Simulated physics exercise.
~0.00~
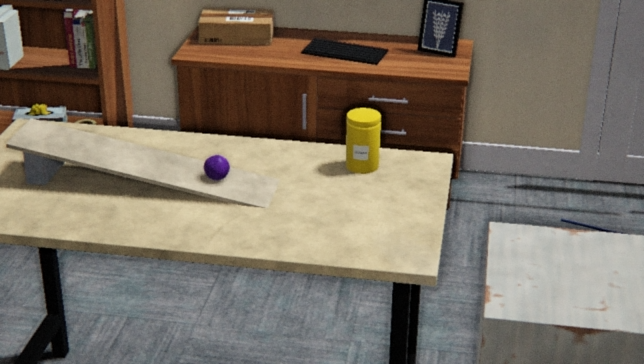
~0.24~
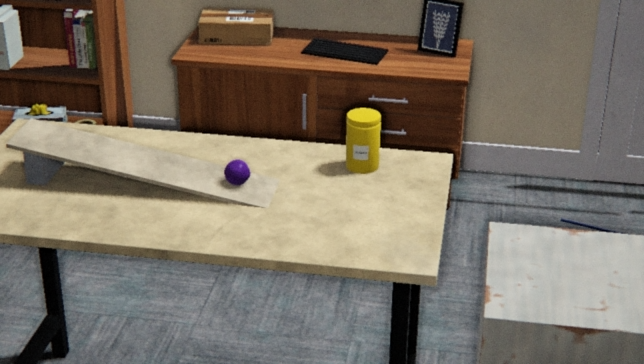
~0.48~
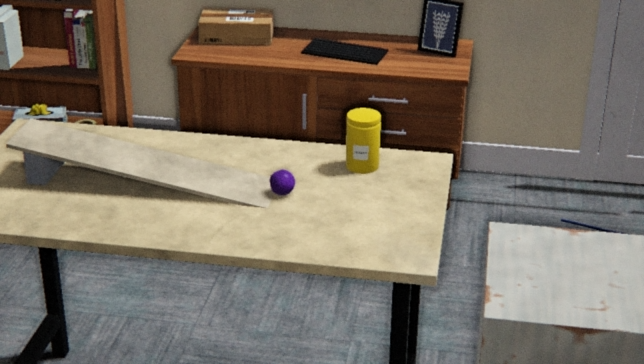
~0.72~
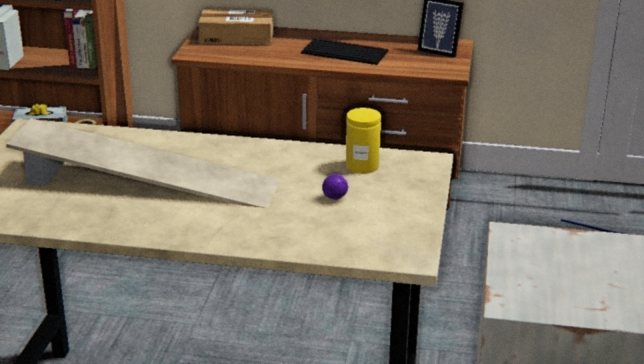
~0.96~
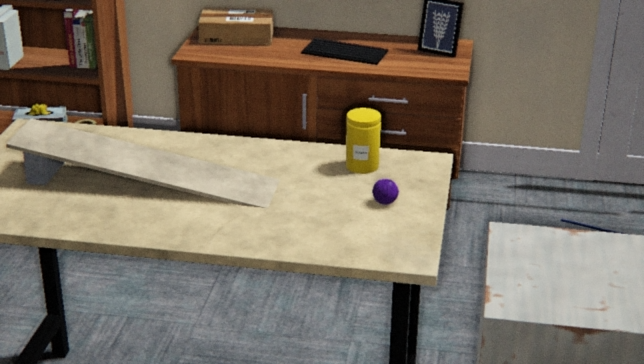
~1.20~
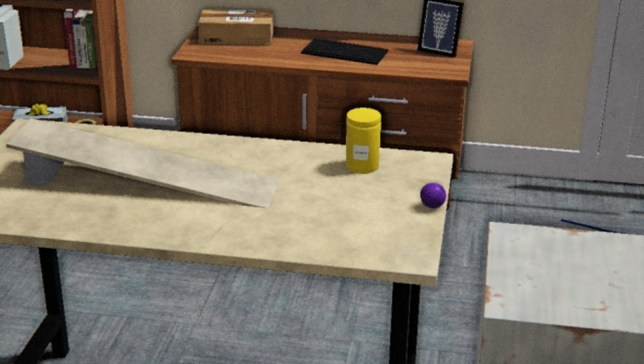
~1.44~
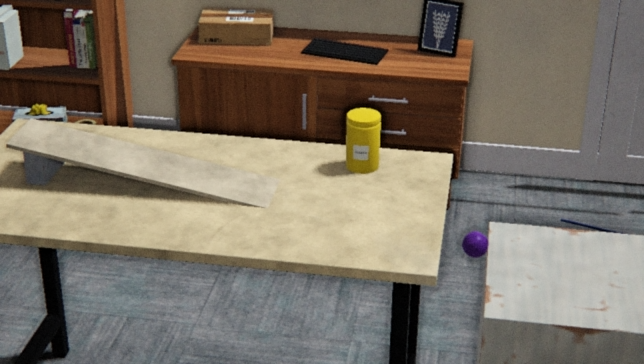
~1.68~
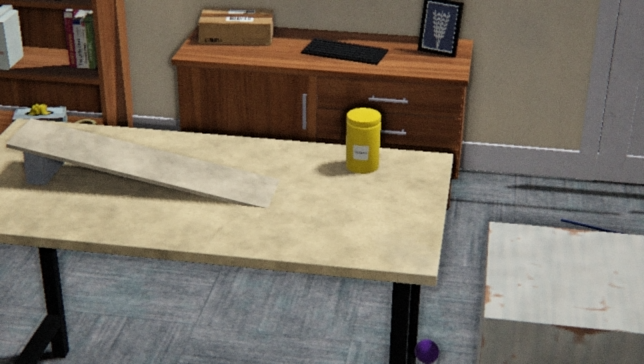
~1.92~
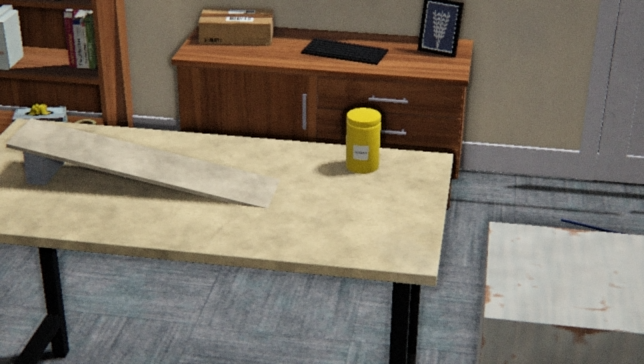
A small purple ball rolls down a fixed ramp on a pale table, heading right, while a yellow jar stands near the table's far edge. It leaves the foot of the ramp and keeps rolling across the tabletop, passing in front of the jar without touching it. Reaching the right end of the table, it goes over the edge and drops into the gap before a lower, worn whitish cabinet. It falls short of the cabinet's top and moves back left as it drops, down beside the table leg. Finally it is out of sight, and the jar still stands in place.
